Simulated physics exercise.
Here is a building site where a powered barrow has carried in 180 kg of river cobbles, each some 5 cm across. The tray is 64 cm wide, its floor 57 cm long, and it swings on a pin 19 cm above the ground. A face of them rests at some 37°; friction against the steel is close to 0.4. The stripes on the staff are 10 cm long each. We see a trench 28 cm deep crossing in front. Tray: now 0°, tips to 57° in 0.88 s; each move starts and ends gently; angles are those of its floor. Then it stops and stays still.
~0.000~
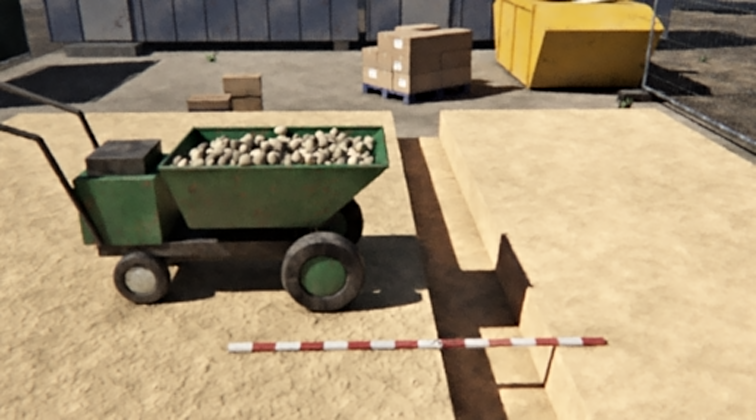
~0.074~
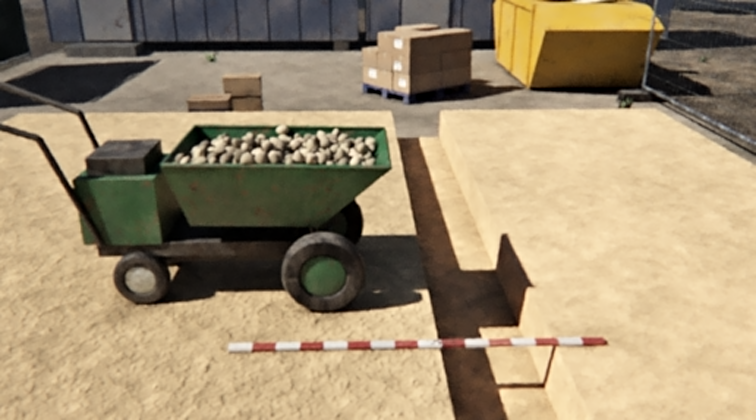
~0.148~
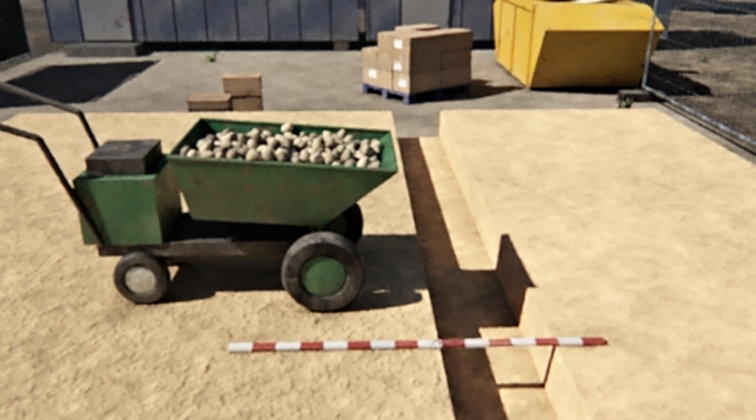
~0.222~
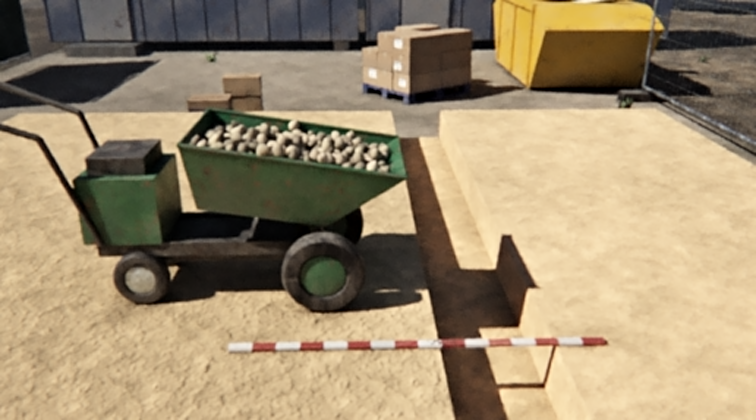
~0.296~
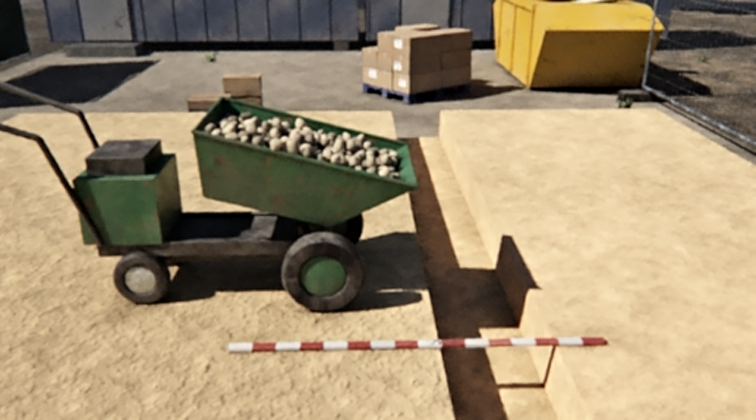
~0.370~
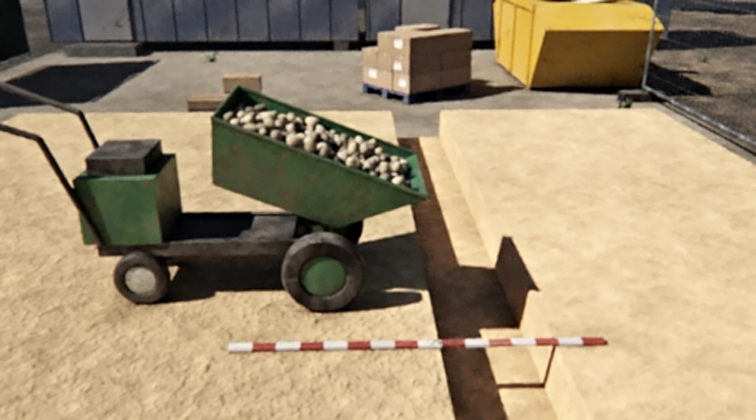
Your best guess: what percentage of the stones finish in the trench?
My guess is about 90 per cent.
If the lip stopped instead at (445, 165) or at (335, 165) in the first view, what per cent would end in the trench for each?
Near 50 then near 85 percent.
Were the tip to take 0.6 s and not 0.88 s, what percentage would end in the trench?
Roughly 85 per cent would.
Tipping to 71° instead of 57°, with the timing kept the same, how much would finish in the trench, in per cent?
Near 95 per cent then.
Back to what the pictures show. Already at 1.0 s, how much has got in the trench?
Some 15 per cent.
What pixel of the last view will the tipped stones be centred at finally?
The resting stones are centred at roughly (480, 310).
After 0.7 s the floor is at 48°; 100 % in the tray; the foremost stones are at (436, 216).
After 1.0 s the floor is at 57°; 85 % in the tray, 15 % in the trench; the foremost stones are at (503, 288).
After 1.3 s the floor is at 57°; 47 % in the tray, 50 % in the trench, 4 % past the trench; the foremost stones are at (573, 278).
After 3.3 s the floor is at 57°; 6 % in the tray, 90 % in the trench, 4 % past the trench; the foremost stones are at (637, 278).
